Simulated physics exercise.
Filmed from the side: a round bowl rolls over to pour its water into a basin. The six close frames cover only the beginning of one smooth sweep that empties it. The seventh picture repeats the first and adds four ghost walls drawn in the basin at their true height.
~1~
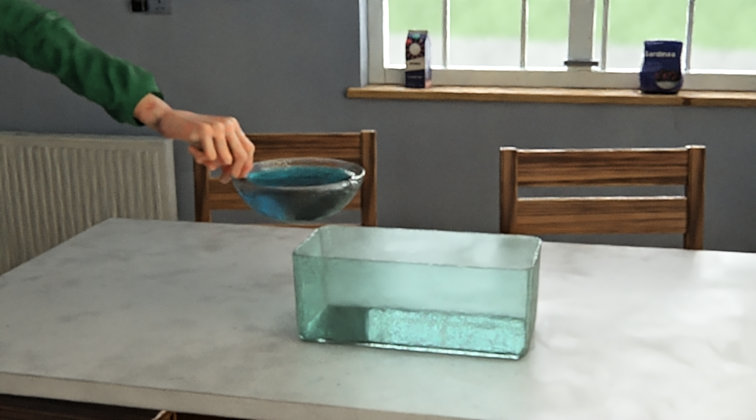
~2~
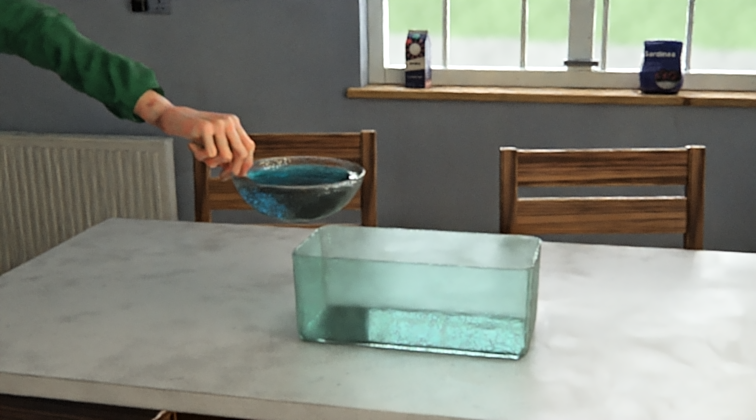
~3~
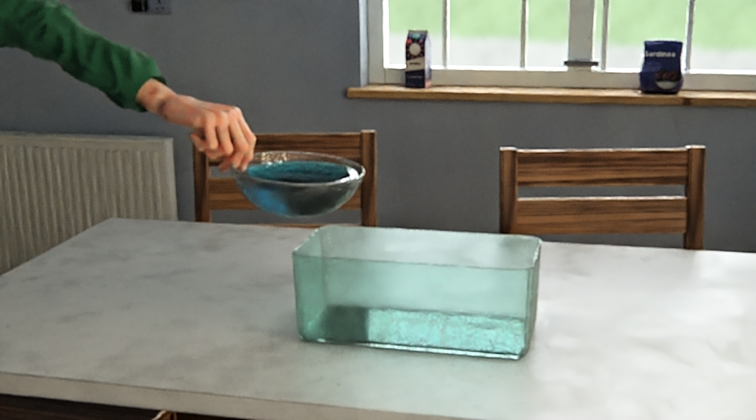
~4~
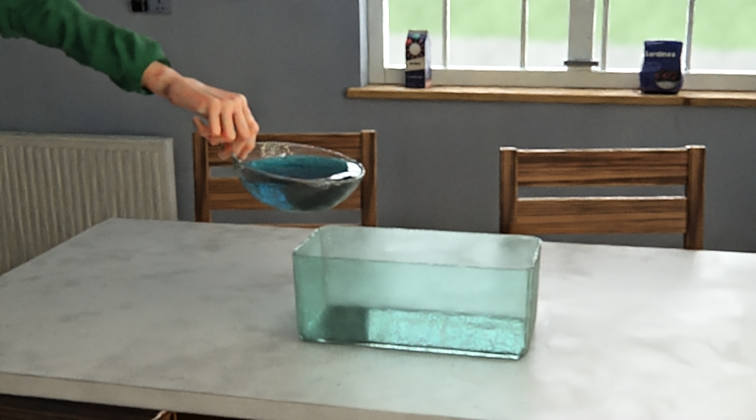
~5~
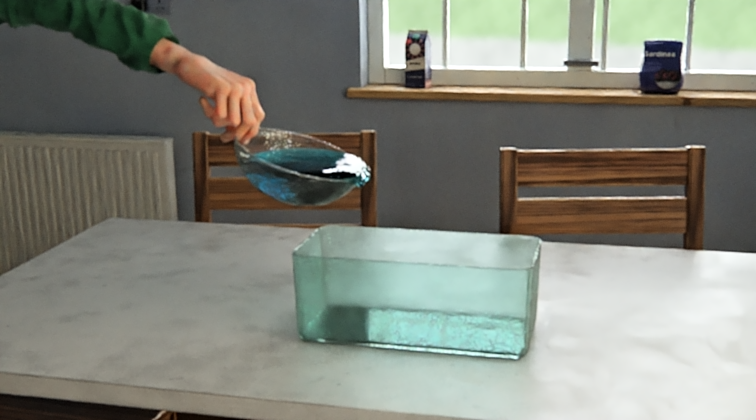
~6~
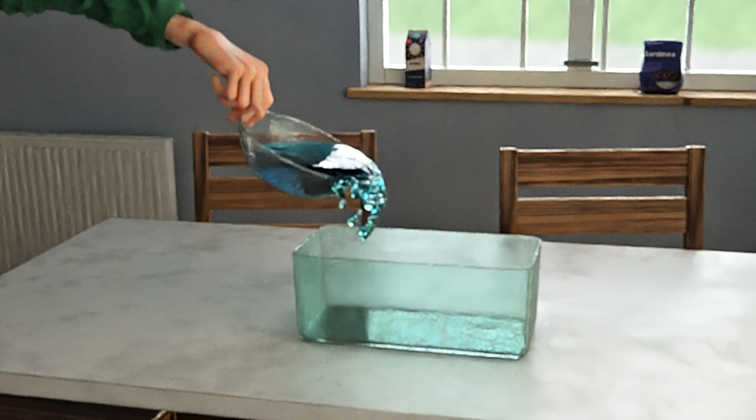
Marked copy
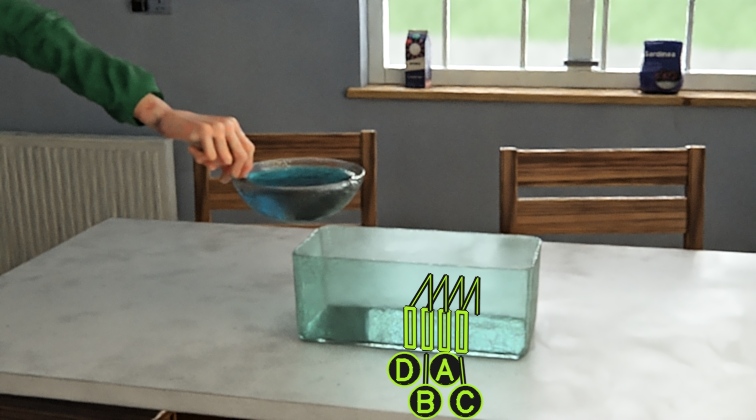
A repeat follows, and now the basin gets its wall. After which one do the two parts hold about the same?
It is B.
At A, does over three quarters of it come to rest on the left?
Yes, it does.
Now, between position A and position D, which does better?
That would be D.
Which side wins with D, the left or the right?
More ends on the right.
On the marked copy, A at (443, 356); B at (426, 354); C at (460, 357); D at (409, 353).
Choosing A, about 91 % ends left of the wall and 8 % right of it.
Choosing B, about 52 % ends left of the wall and 47 % right of it.
Choosing C, about 97 % ends left of the wall and 3 % right of it.
Choosing D, about 21 % ends left of the wall and 78 % right of it.
